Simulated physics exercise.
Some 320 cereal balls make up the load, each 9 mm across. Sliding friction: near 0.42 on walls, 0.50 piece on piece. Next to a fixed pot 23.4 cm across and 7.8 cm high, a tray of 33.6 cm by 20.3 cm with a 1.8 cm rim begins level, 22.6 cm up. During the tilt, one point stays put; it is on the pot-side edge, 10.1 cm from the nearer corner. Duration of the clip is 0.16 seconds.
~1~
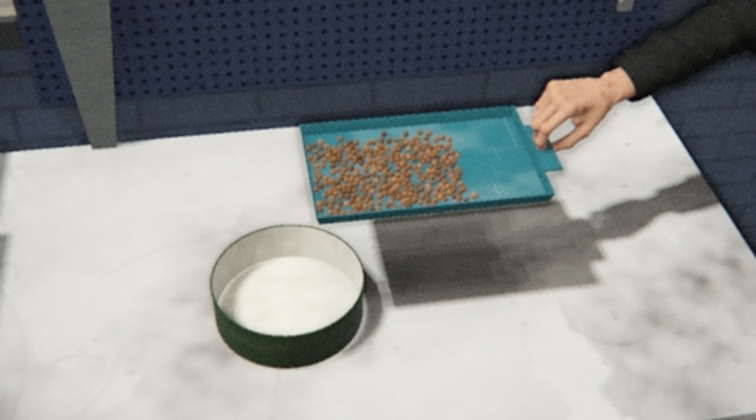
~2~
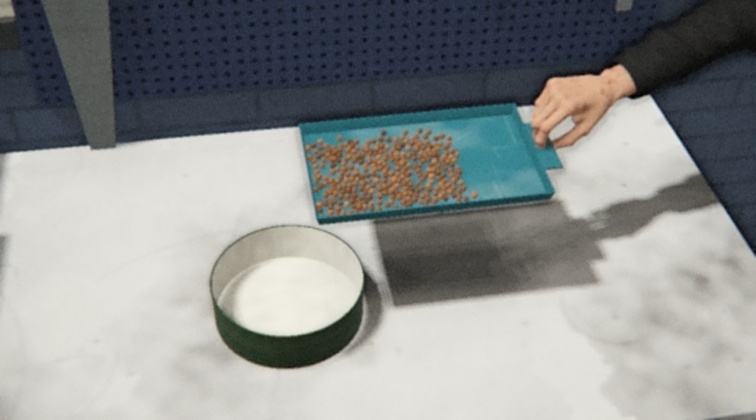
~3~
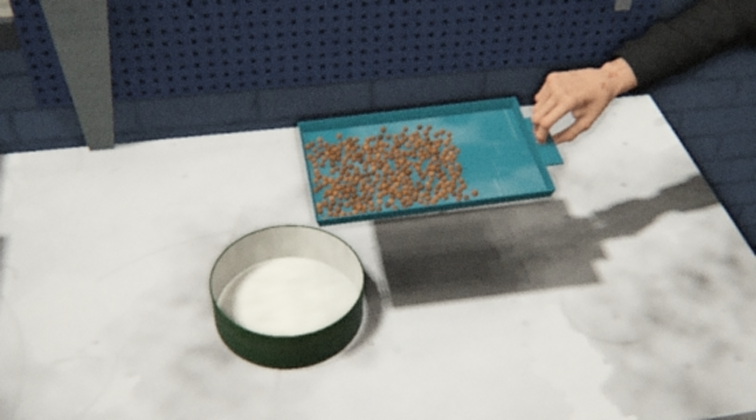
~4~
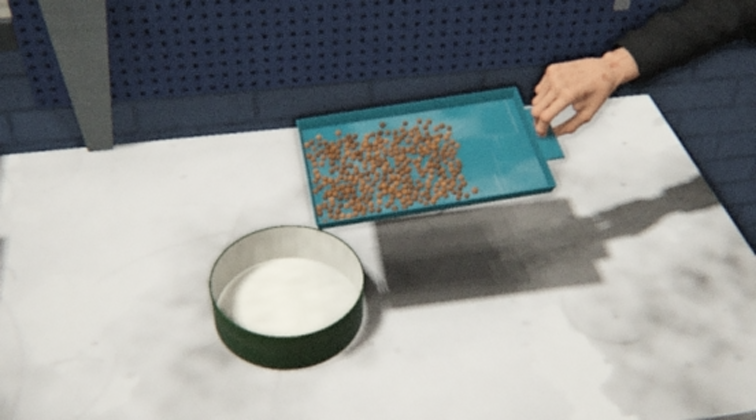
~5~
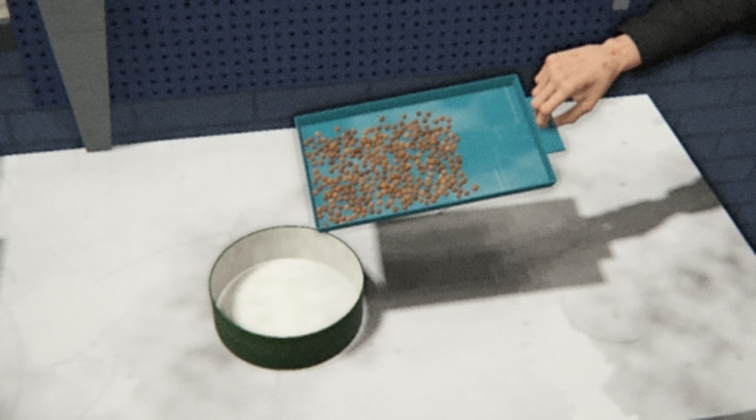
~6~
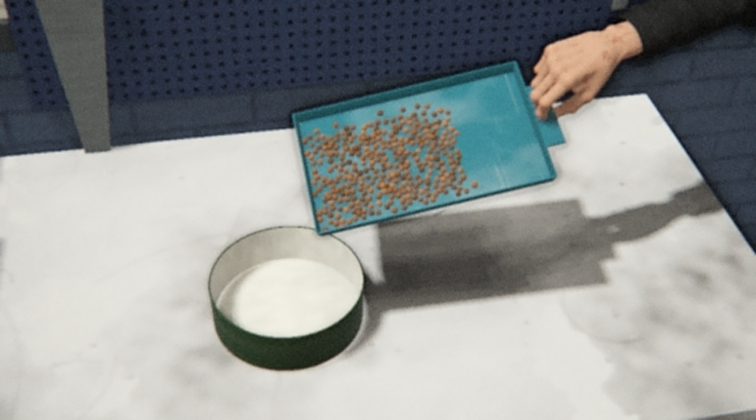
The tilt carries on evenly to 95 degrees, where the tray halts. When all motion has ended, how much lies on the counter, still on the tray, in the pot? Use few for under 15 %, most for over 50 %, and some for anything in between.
Counter: Some, tray: Few, pot: Most.
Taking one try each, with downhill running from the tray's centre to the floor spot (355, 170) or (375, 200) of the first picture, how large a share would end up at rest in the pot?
I'd put it at roughly 65 per cent for the first tilt and roughly 90 per cent for the second.
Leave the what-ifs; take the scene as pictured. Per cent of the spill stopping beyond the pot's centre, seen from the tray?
That comes to roughly 10 percent.
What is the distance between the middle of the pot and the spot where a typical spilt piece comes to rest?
Roughly 18 centimetres.
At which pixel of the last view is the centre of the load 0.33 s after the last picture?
Load centre: About (364, 191) px.
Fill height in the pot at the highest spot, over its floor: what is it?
Around 2.0 cm above the floor.
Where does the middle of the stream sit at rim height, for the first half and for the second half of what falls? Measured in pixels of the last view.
(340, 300) first, (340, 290) later, roughly.
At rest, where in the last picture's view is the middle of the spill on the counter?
Spill centre at rest: About (379, 361).
Then, 0.19 s after the last picture, tilt 58 degrees; the tray holds 100 %, the pot 0 %.
Then, 0.33 s after the last picture, tilt 86 degrees; the tray holds 100 %, the pot 0 %.
Then, 0.59 s after the last picture, tilt 95 degrees; the tray holds 20 %, the pot 35 %.
In the end, counter 30 %, tray 0 %, pot 70 %.
